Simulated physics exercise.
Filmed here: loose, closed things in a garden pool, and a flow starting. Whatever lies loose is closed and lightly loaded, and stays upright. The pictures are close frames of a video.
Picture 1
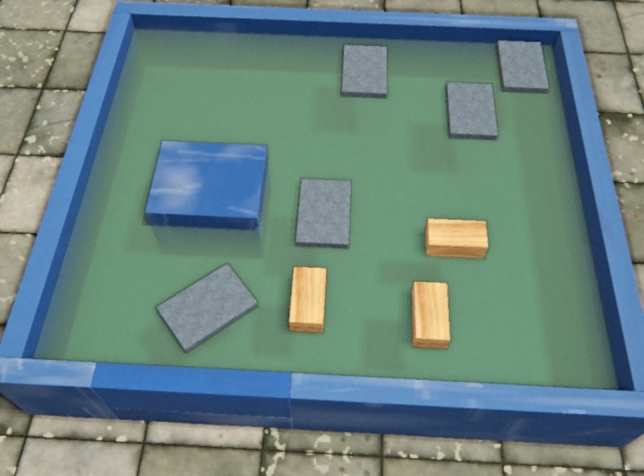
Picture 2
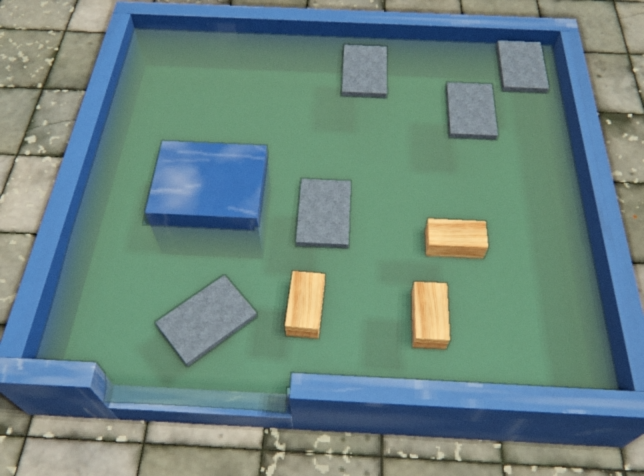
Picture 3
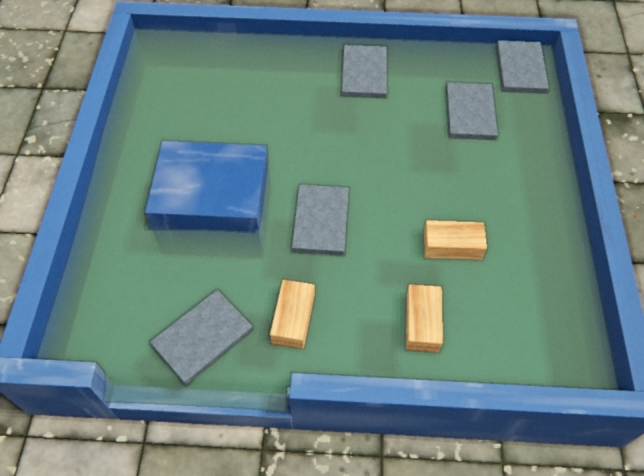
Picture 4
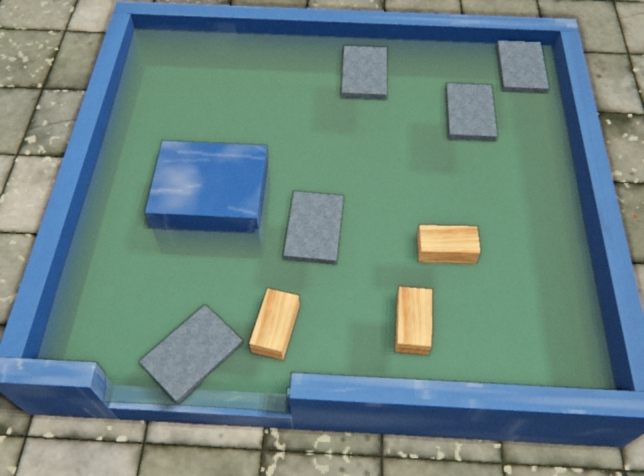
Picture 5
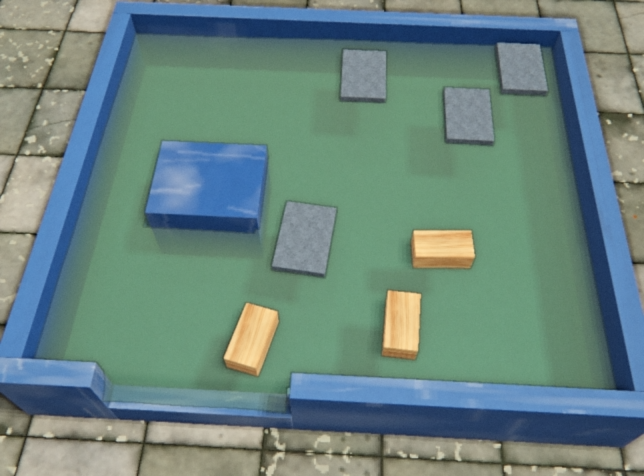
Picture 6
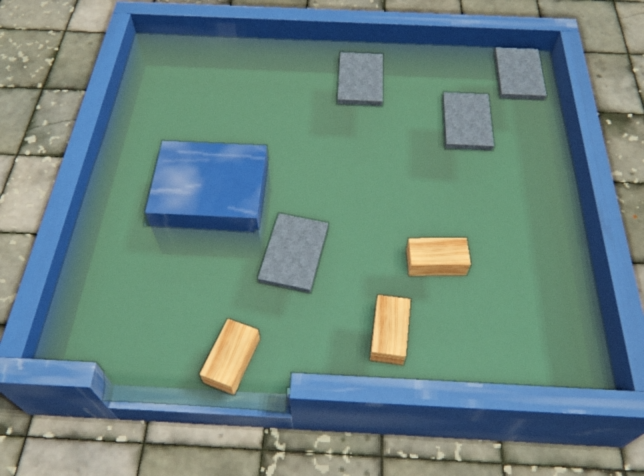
In a blue-walled garden pool, a gap opens in the near wall, and grey slabs and wooden blocks drift toward it.
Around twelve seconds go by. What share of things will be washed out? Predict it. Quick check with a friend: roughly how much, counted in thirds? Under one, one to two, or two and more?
One to two thirds.
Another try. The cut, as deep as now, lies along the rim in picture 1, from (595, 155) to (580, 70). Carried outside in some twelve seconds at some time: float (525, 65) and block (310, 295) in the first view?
So, the first one leaves, and the second one never leaves as well.
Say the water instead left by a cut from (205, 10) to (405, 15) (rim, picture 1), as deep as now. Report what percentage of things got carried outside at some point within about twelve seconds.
About 20 %.
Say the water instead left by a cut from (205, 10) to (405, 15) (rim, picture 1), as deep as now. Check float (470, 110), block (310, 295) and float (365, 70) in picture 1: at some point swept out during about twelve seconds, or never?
Lost, retained, lost.
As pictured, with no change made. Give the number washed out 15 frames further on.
The number I arrive at is 3.
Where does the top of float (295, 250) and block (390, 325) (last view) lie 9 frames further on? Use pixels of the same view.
(202, 348) and (285, 347), give or take.
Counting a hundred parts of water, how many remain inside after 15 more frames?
I'd put it close to 74 percent.
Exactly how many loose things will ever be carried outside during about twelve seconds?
My tally gives 3.
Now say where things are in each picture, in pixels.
A block at (308, 295) floats; a float at (324, 210), afloat; 0 of 8 have shifted, in the first frame.
A block at (305, 299), afloat; a float at (324, 210), afloat; 1 of 8 have shifted, in the second frame.
A block at (293, 309), afloat, close to its start; a float at (321, 217), afloat, close to its start; 2 of 8 have shifted, in the third frame.
A block at (275, 319), afloat, close to its start; a float at (314, 224), afloat, close to its start; 4 of 8 have shifted, in the fourth frame.
A block at (251, 335), afloat, a stride from its start; a float at (305, 236) floats, close to its start; 5 of 8 have shifted, in the fifth frame.
A block at (230, 352) floats, a stride from its start; a float at (294, 250), afloat, close to its start; 6 of 8 have shifted, in the sixth frame.
A moment on, 2 of 8 are out; 6 afloat.
Next, 2 of 8 are out; 6 afloat.
Later, 3 of 8 are out; 5 afloat.
In the end, 3 of 8 are out; 5 afloat.
